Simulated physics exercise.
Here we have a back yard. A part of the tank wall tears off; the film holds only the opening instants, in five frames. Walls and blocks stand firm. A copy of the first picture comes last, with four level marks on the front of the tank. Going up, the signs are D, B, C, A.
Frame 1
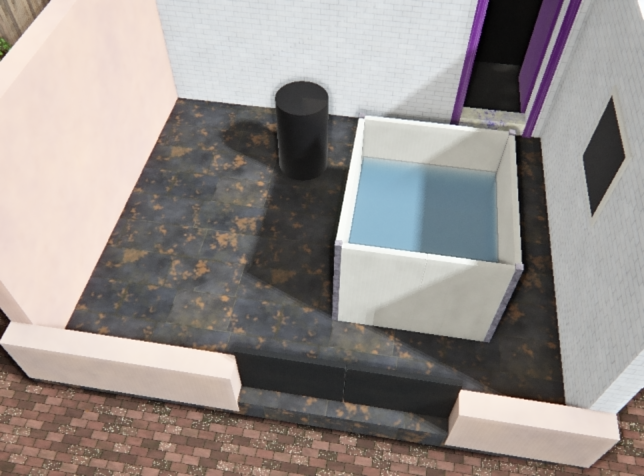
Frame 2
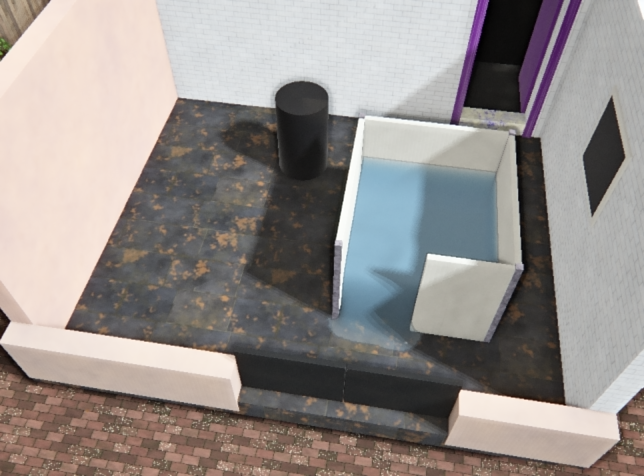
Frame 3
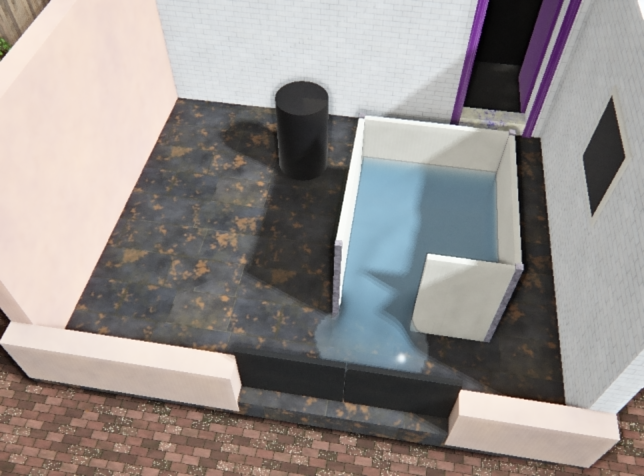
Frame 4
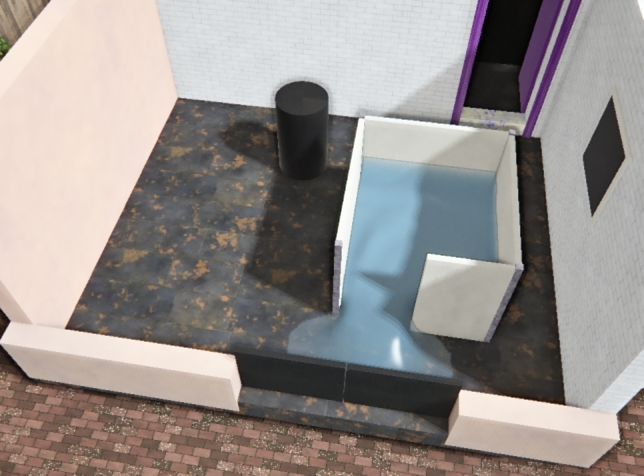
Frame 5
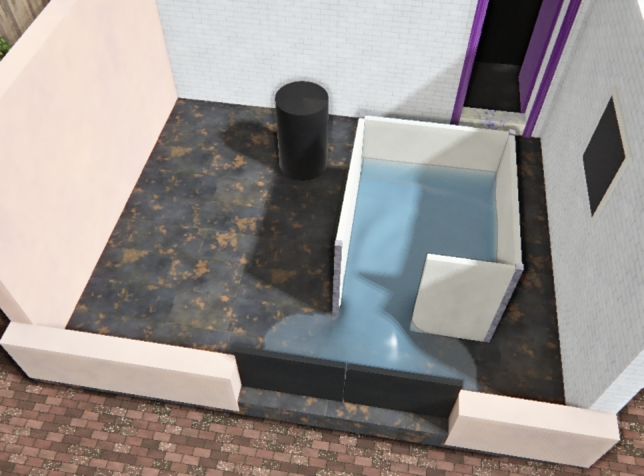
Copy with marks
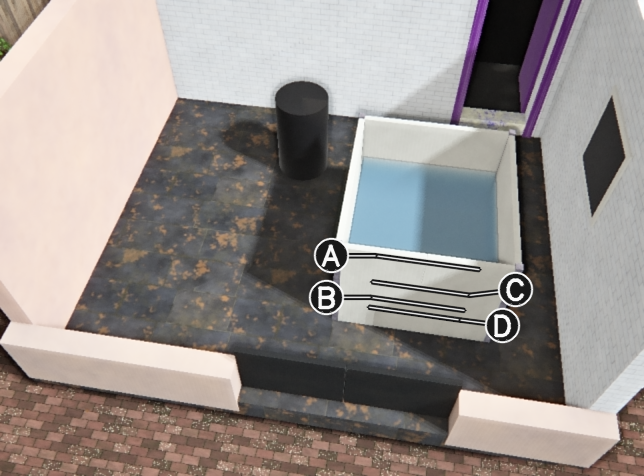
Water pouring from a white tank through an opening in its front wall and spreading across a dark, rust-mottled patio.
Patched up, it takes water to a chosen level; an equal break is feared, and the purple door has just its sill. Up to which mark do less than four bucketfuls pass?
C is the one.
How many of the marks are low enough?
Three of the four.
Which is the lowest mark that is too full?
A it is.
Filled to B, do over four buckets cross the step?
No, that is safe.
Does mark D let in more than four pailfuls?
No, not at all.
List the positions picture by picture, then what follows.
In the first picture, water in the tank at rest, its middle at (424, 220); foot of the purple doorway at (489, 132); shut gate at (346, 370).
In the second picture, 1 % of the ground under water, visible out to (342, 312).
In the third picture, 3 % of the ground under water, visible out to (407, 309).
In the fourth picture, 7 % of the ground under water, visible out to (349, 305).
In the fifth picture, water covers 9 % of the ground, its front hidden from here.
In white, A at (426, 262); B at (416, 303); C at (420, 288); D at (414, 313); from the bottom up D, B, C, A.
With A, about 13 bucketfuls get in.
With B, nothing gets over.
With C, a bucket or two gets in.
With D, nothing gets over.
